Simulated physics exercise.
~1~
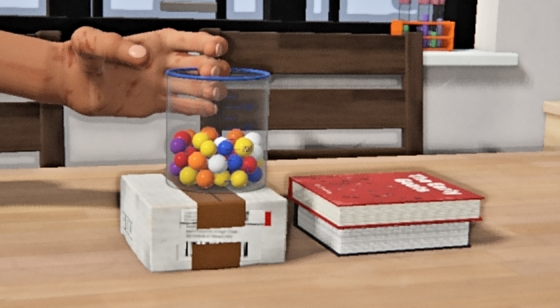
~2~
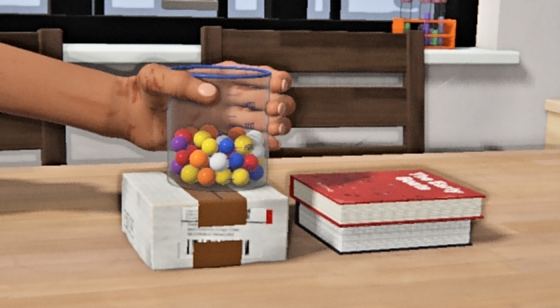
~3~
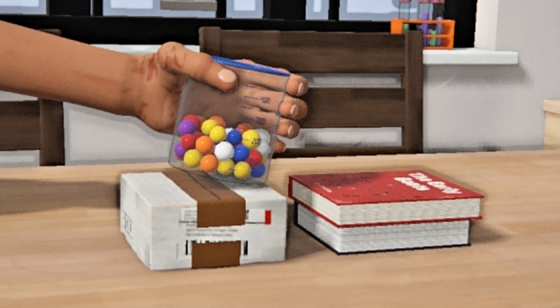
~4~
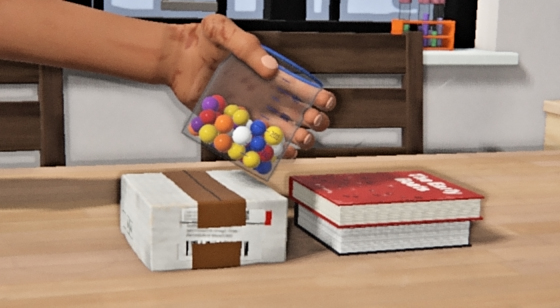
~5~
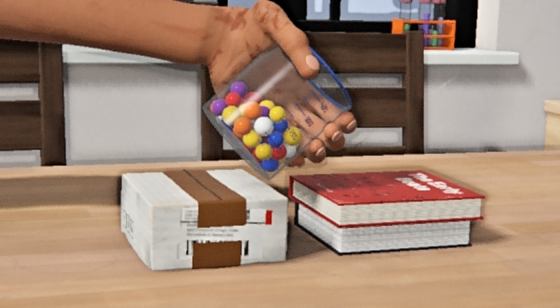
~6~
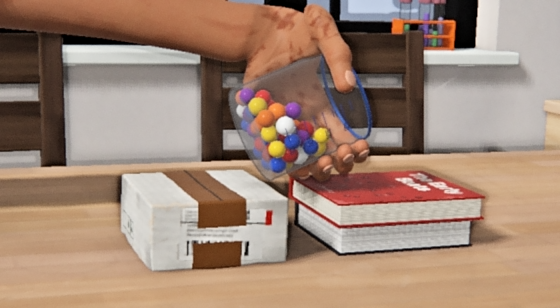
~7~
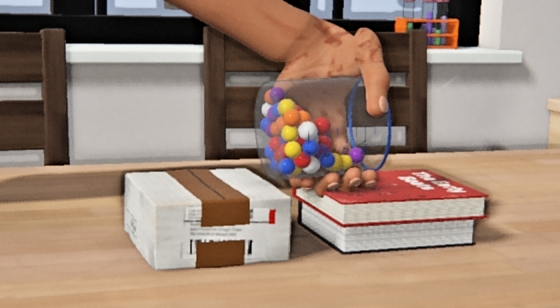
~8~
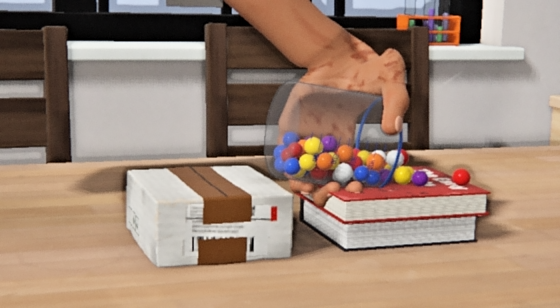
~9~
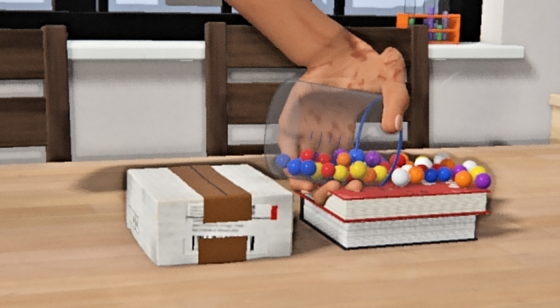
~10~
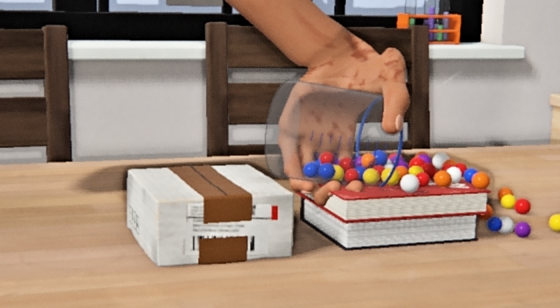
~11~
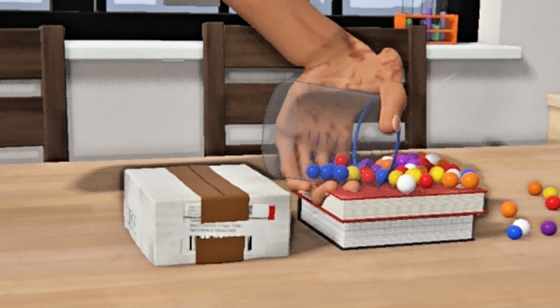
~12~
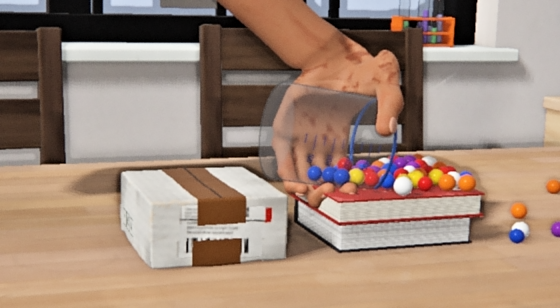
A hand lifted a clear tub of colorful gumballs off a white box, tilting it as it moved right, and laid it on its side on a red book, where most of the gumballs spilled out, some rolling onto the table.
